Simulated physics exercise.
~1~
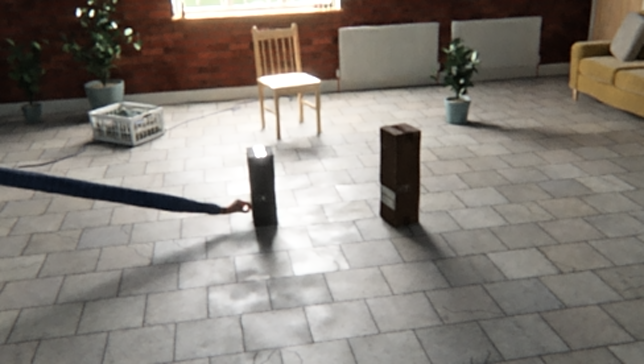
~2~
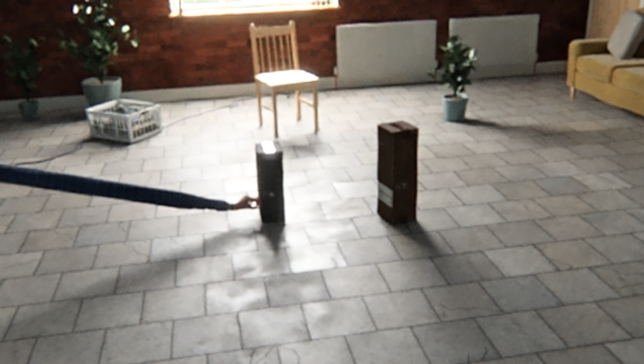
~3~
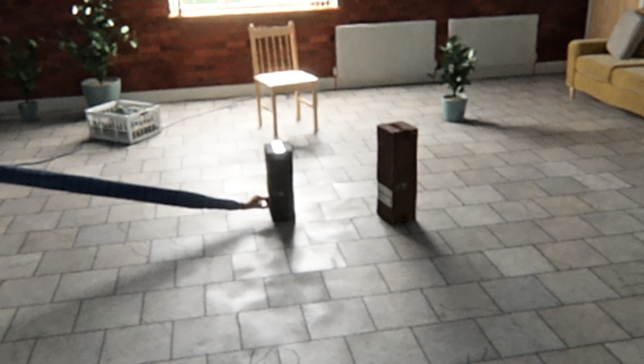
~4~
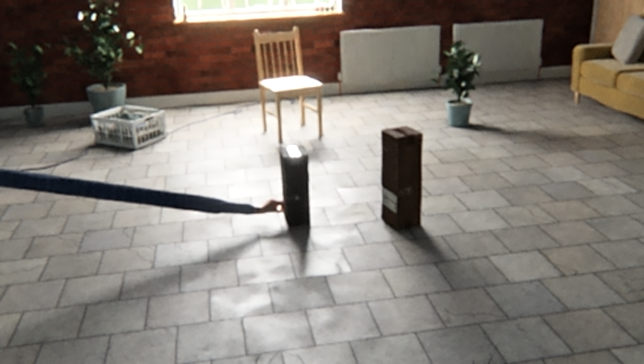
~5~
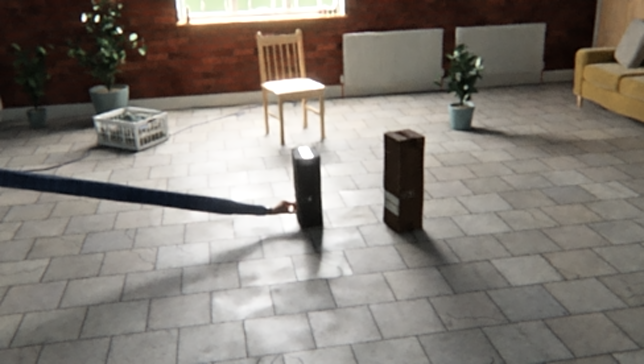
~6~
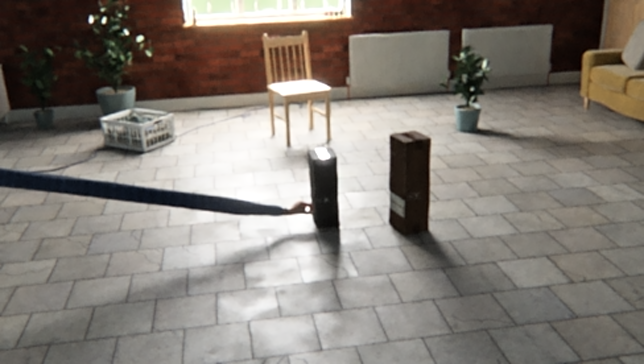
A hand slowly pushes an upright black box right toward a still brown box.
